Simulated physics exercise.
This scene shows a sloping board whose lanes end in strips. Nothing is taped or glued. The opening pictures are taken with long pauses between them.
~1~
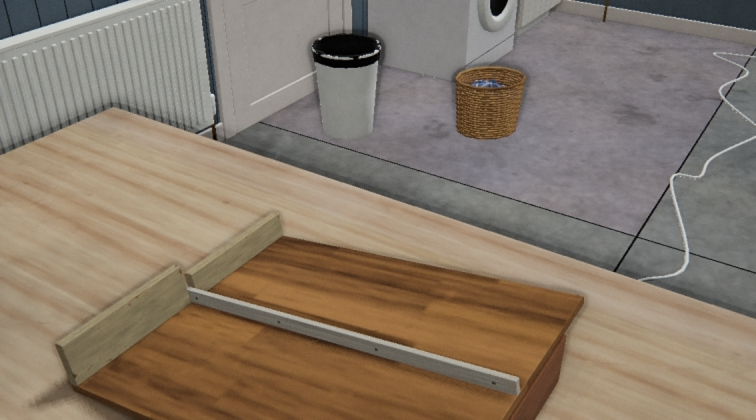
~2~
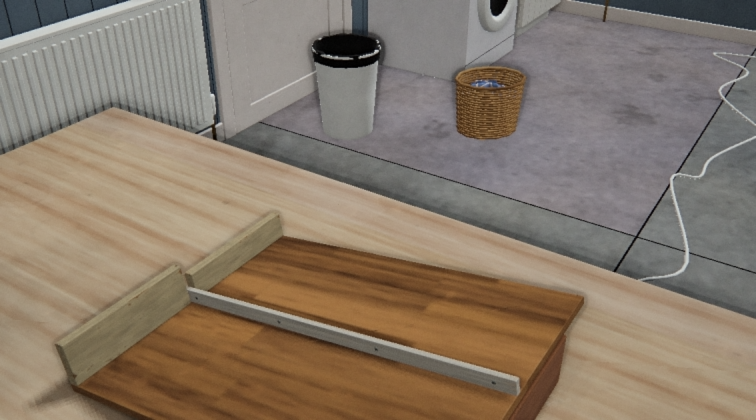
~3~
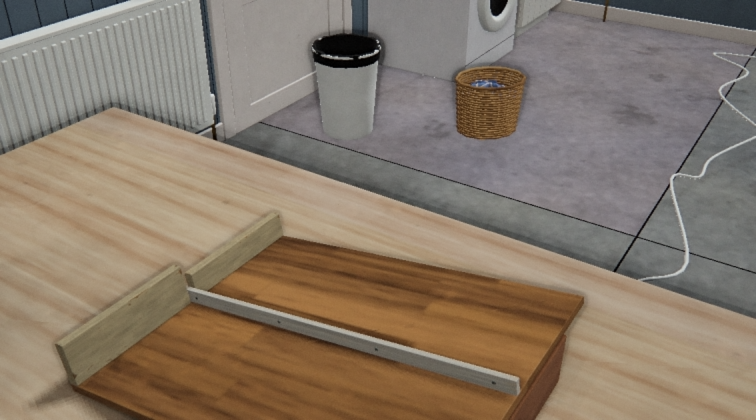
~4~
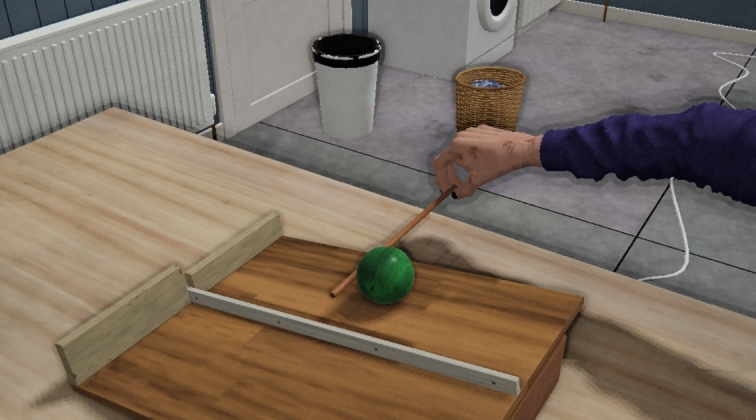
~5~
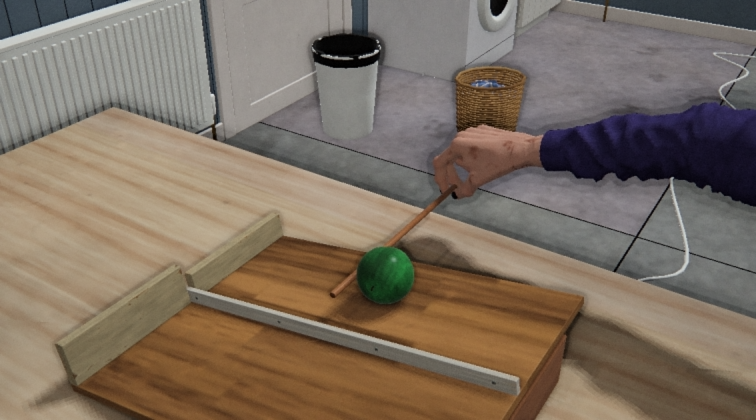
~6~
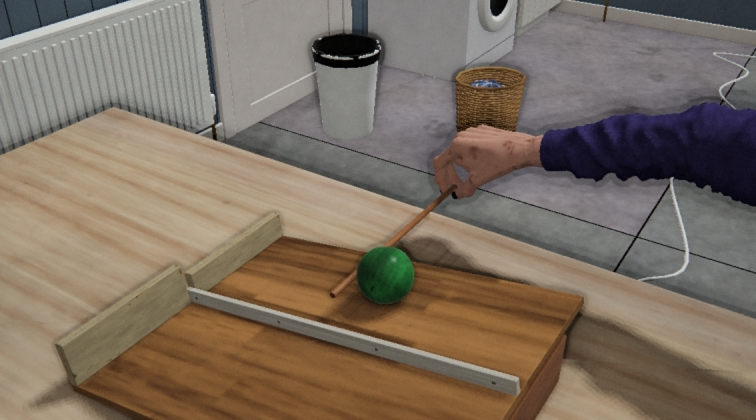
At first, a sloping wooden board with a thin pale strip along it rests on a table, and nothing moves. Then a hand in a purple sleeve is in view at the right, holding a thin stick against a green apple on the board, and everything stays still.
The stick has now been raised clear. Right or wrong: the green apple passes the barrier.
Wrong.
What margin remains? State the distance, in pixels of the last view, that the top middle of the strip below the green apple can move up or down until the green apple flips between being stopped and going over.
Down, by 12 pixels.
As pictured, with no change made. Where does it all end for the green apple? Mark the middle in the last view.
The middle ends up near (257, 248).
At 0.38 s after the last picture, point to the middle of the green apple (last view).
Close to (343, 266).
Then, 0.38 s after the last picture, green apple rolling on the board near (343, 267).
At rest, the green apple is held by the strip, near (257, 247).
